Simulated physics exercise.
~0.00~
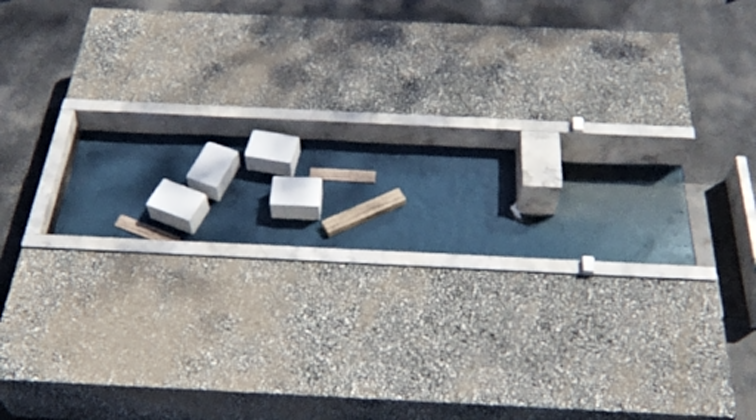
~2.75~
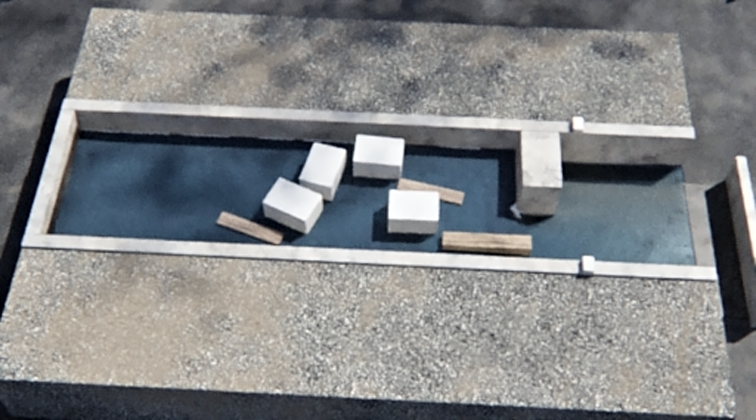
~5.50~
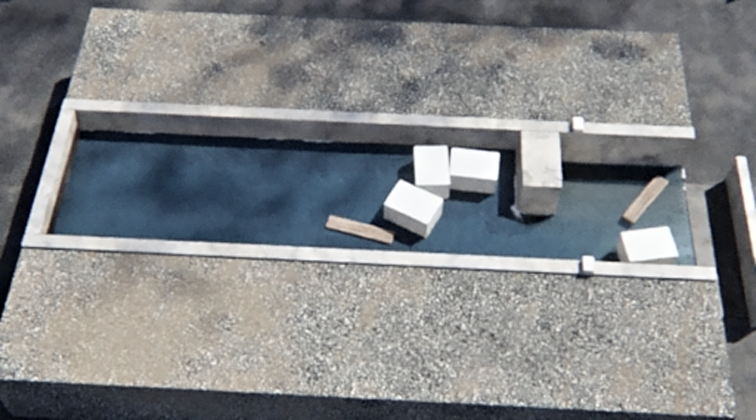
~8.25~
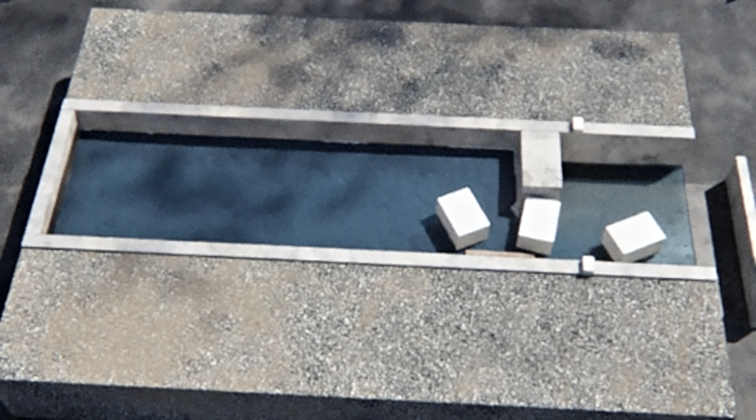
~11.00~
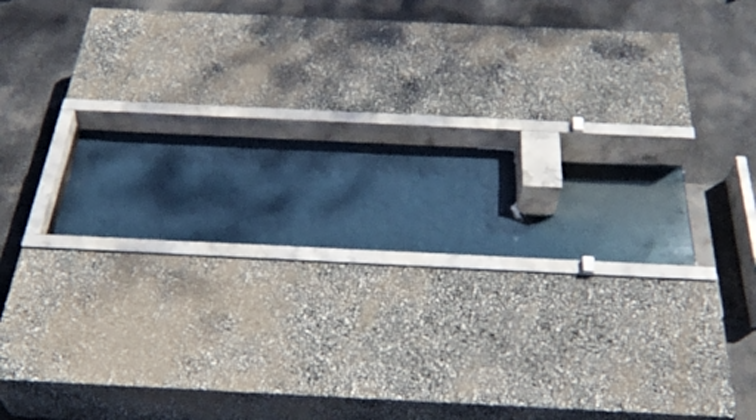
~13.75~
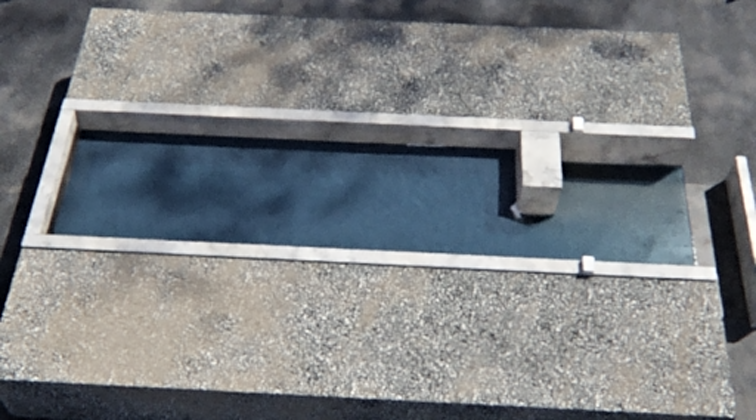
White blocks and wooden planks drifted rightward along a narrow channel of blue water between gravel banks, squeezing past a pale block jutting from the far wall, and went out of sight near the right end, leaving the channel empty.
